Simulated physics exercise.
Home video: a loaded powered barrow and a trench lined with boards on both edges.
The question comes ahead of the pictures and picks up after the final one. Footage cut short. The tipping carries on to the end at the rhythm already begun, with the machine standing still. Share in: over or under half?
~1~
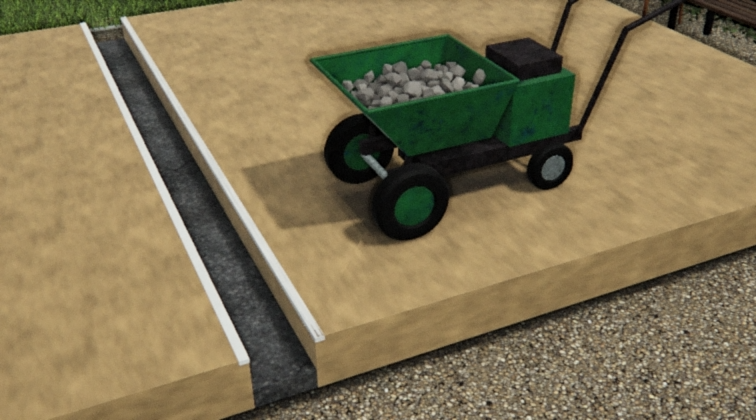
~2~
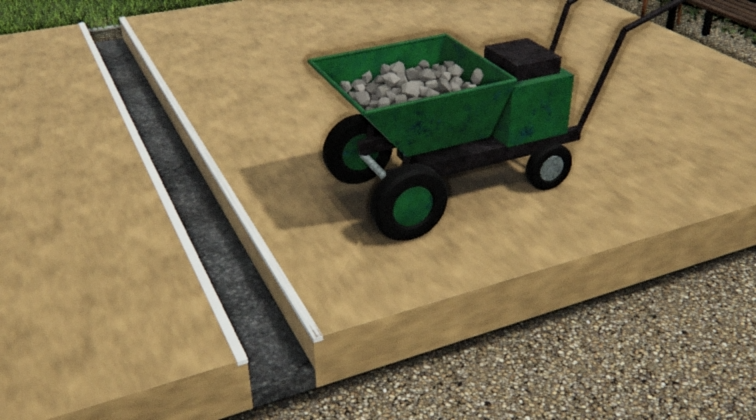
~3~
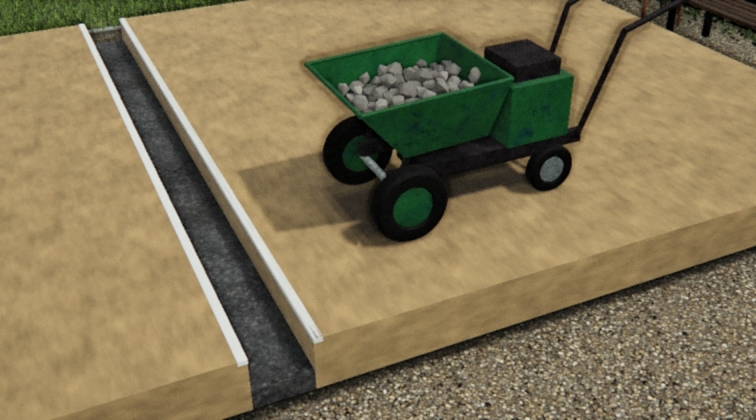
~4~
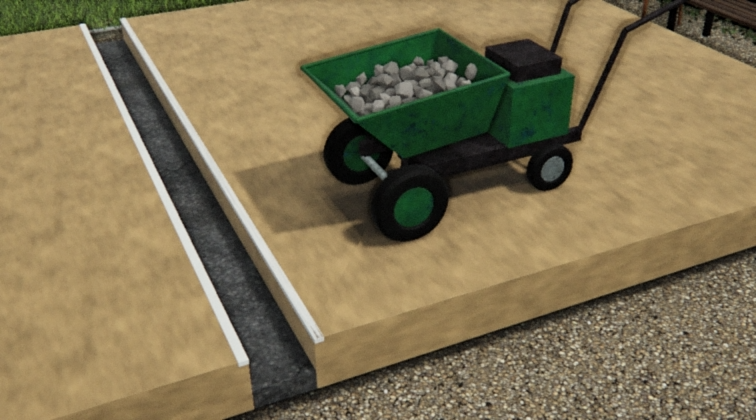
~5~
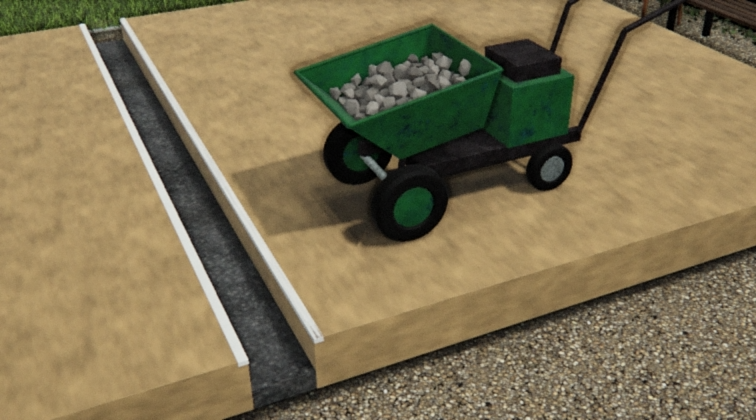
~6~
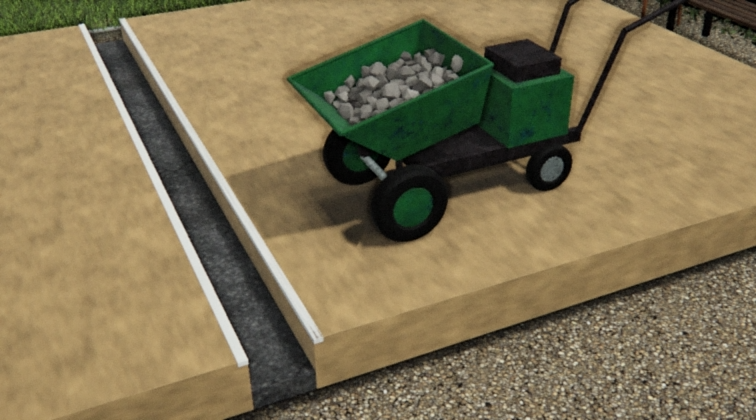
The trench will most likely get the bulk of it.
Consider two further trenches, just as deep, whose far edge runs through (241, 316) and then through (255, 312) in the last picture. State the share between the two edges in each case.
Near 70 % and 50 %.
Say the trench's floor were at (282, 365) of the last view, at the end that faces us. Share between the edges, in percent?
Estimate: Approx. 60 per cent.
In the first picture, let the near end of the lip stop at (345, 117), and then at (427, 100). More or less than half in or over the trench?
In the first case upwards of half; in the second case a smaller fraction.
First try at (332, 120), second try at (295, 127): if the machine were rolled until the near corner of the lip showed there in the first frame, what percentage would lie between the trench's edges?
About 90 per cent for the first spot and about 20 per cent for the second.
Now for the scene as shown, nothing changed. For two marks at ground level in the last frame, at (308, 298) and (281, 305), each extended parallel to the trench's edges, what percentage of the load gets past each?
Roughly 90 per cent, and 70 per cent.
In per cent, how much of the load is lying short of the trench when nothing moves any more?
About 15 %.
Soon after the last picture, skip tipped steeply; all in the skip.
A little later, skip tipped right over; most in the skip; a small part short of the trench; a small part in or heaped over the trench; a stray few falling.
Later still, skip tipped right over; about a quarter in the skip; a small part short of the trench; about two thirds in or heaped over the trench; a stray few beyond it.
At rest, skip tipped right over; a small part in the skip; a small part short of the trench; most in or heaped over the trench; a stray few beyond it.
